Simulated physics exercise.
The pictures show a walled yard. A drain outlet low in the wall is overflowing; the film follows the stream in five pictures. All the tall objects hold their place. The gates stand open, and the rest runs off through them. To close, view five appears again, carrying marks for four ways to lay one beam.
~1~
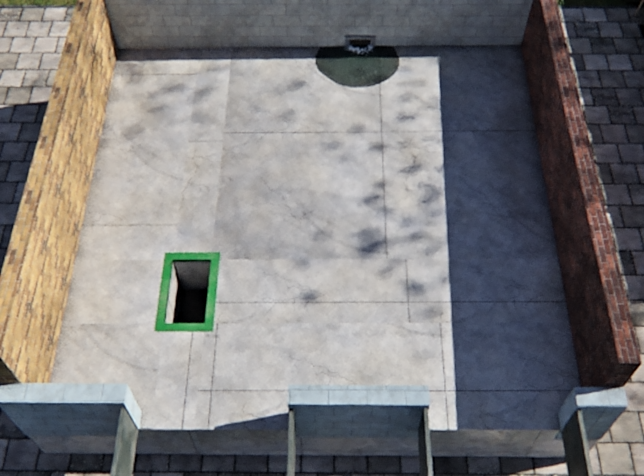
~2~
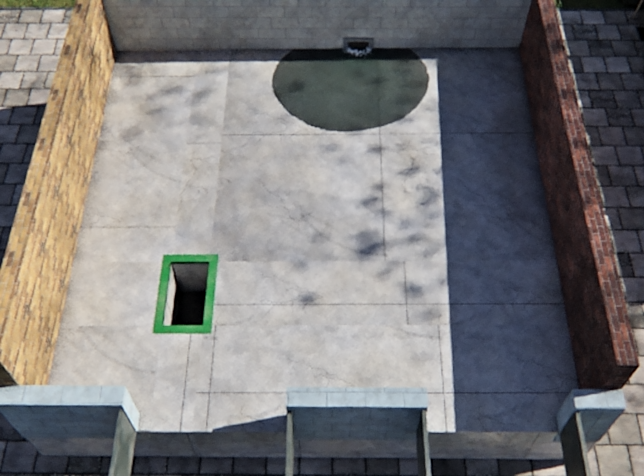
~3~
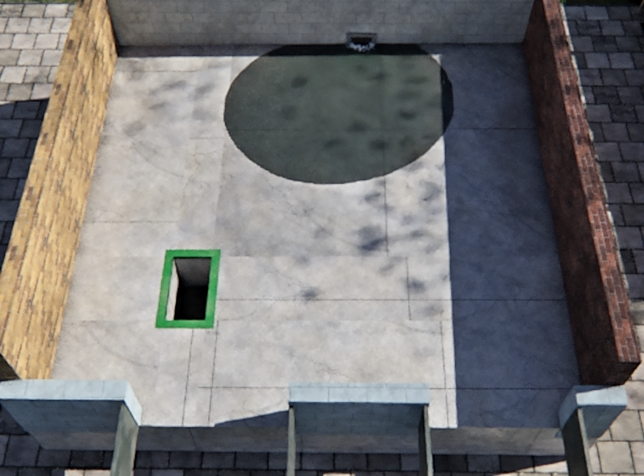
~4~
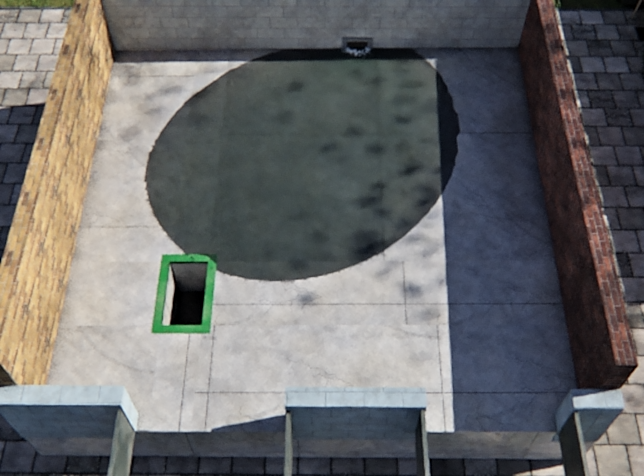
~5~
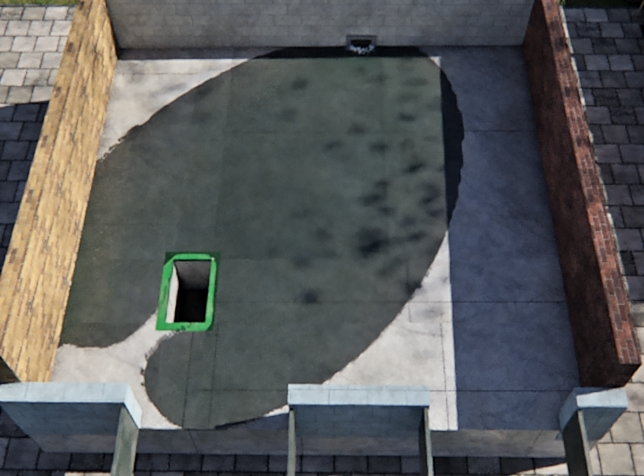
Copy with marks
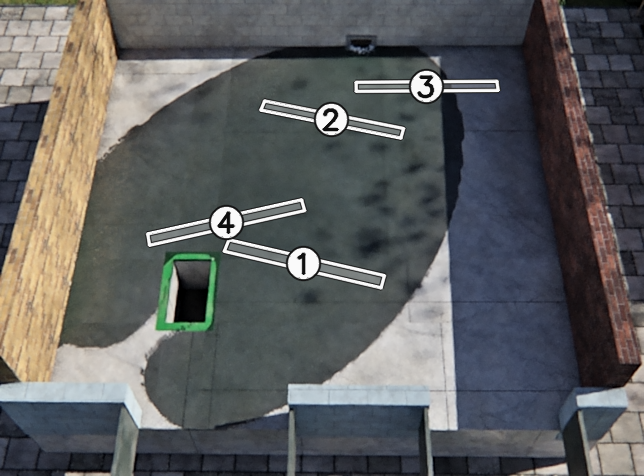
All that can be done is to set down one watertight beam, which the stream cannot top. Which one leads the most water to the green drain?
It is 3.
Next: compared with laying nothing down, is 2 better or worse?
Position 2 is worse.
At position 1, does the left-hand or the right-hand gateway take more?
More leaves on the left.
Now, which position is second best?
It is 1.
On the marked copy, 1 from (226, 245) to (382, 281); 2 from (262, 105) to (402, 133); 3 from (356, 86) to (497, 85); 4 from (148, 239) to (303, 205).
With 1, about 20 % of the stream goes into the green drain, about 80 % out by the gates.
With 2, about 8 % of the stream goes into the green drain, about 92 % out by the gates.
With 3, about 28 % of the stream goes into the green drain, about 72 % out by the gates.
With 4, about 12 % of the stream goes into the green drain, about 88 % out by the gates.
